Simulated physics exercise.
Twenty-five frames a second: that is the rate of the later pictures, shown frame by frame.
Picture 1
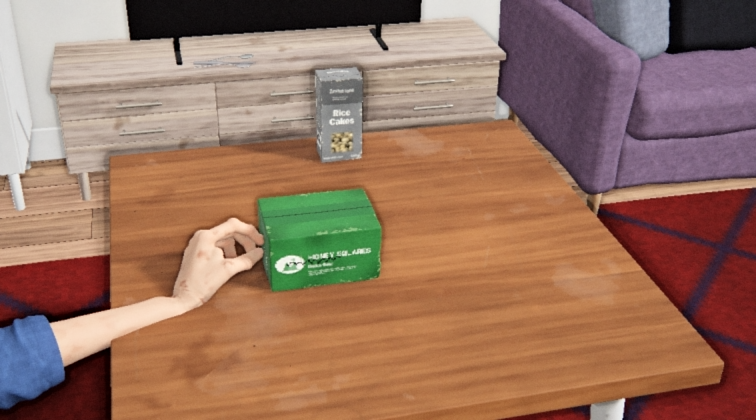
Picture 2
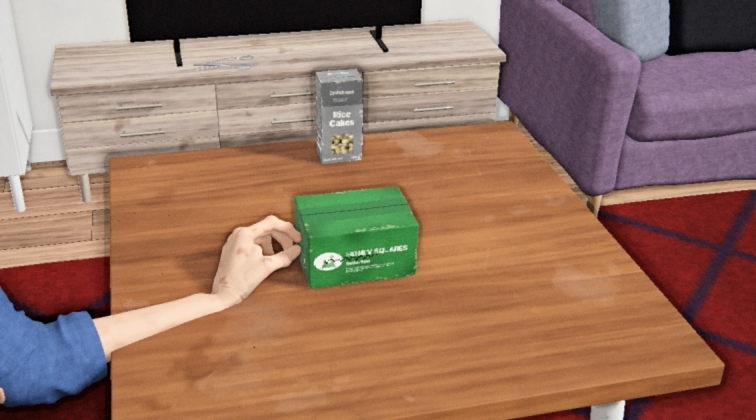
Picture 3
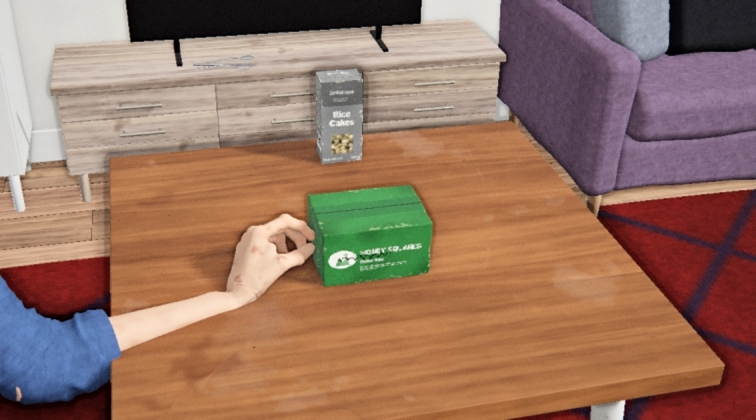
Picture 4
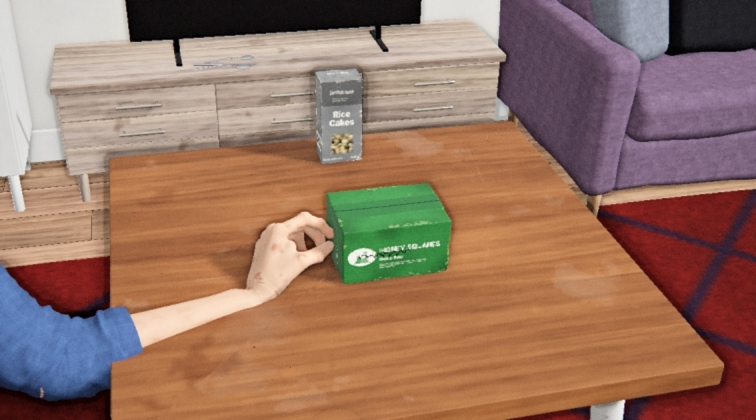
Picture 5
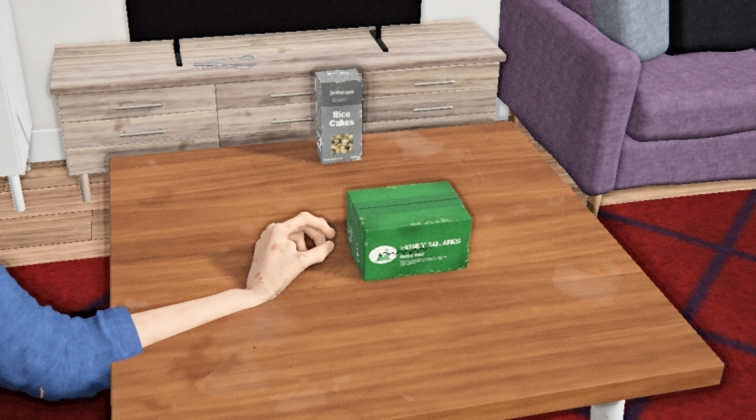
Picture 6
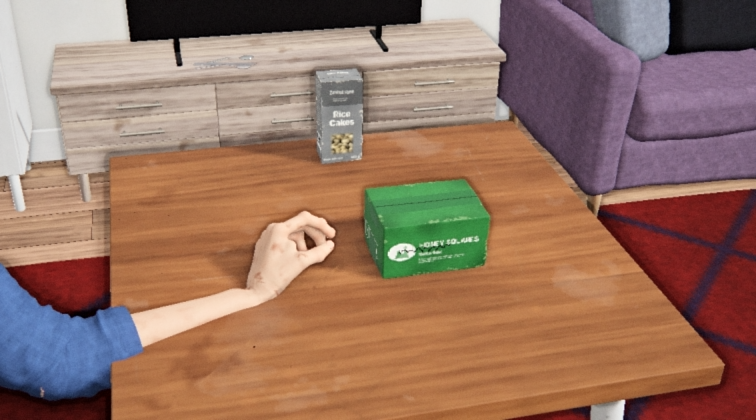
On a wooden table, a hand pushes a green box right, then stays still as the box slides on.
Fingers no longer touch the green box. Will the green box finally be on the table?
Yes - I expect it will be on the table still.
Then, 0.10 s later than the last frame, green box moved about its own width near (459, 223).
Then, 0.20 s later than the last frame, green box moved about its own width near (480, 221).
Then, 0.30 s later than the last frame, green box moved about its own width near (488, 220).
When it is over, moved from the start, green box. End places, in pixels of the last picture, green box near (489, 220).
